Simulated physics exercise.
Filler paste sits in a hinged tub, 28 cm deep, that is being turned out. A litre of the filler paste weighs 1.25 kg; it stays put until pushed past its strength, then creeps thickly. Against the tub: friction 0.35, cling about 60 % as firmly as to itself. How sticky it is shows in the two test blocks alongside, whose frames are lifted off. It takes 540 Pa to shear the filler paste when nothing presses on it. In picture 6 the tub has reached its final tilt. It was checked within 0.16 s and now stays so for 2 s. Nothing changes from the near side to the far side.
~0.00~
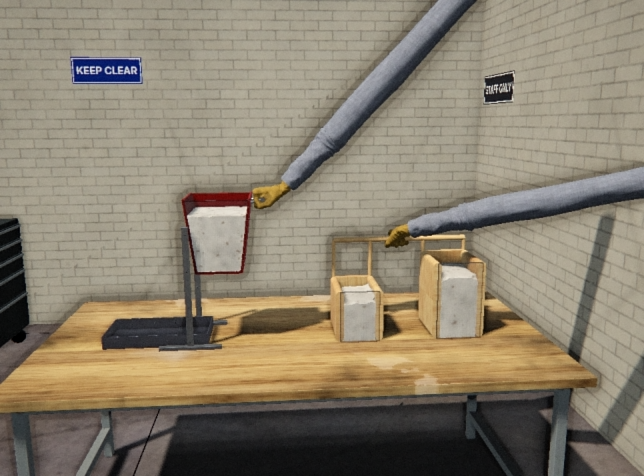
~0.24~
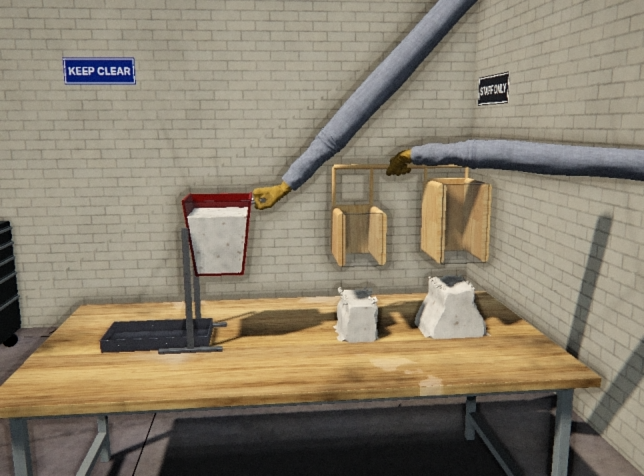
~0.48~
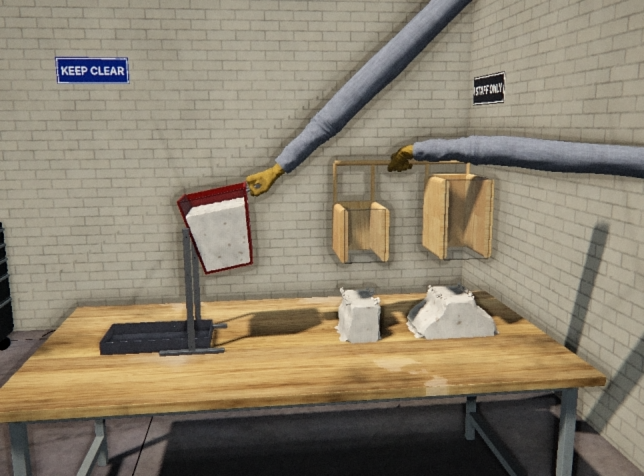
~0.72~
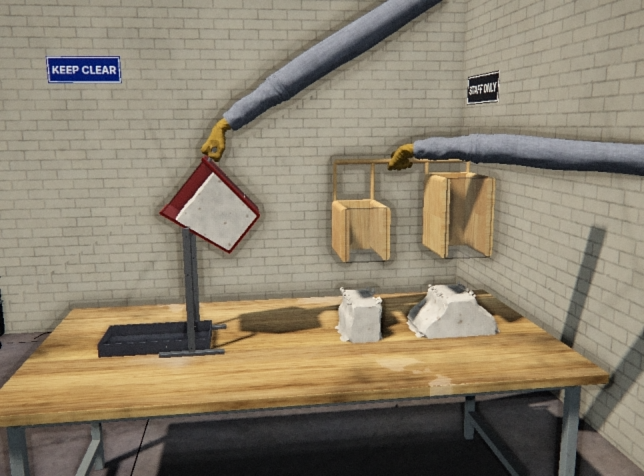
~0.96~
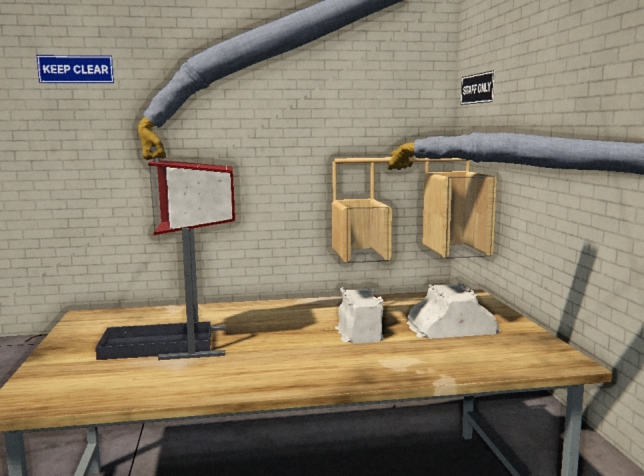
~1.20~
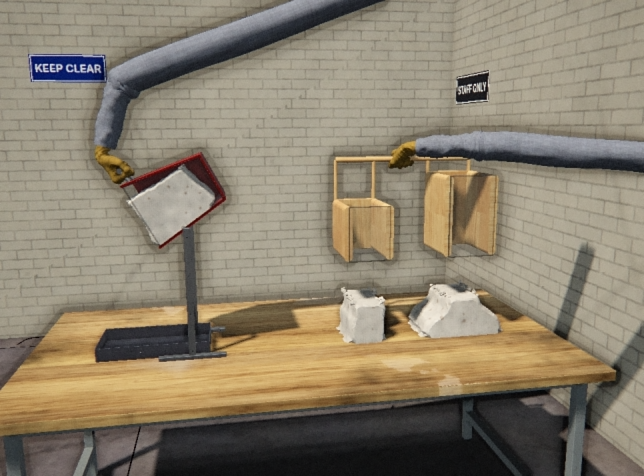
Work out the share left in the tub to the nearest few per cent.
About 0 %.
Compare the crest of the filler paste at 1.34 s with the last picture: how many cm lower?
Roughly 11 cm.
After 1.34 s, the tub is at 118 degrees and holds 44 %.
After 1.51 s, the tub is at 118 degrees and holds 0 %.
After 1.68 s, the tub is at 118 degrees and holds 0 %.
After 1.85 s, the tub is at 118 degrees and holds 0 %.
After 3.20 s, the tub is at 118 degrees and holds 0 %.
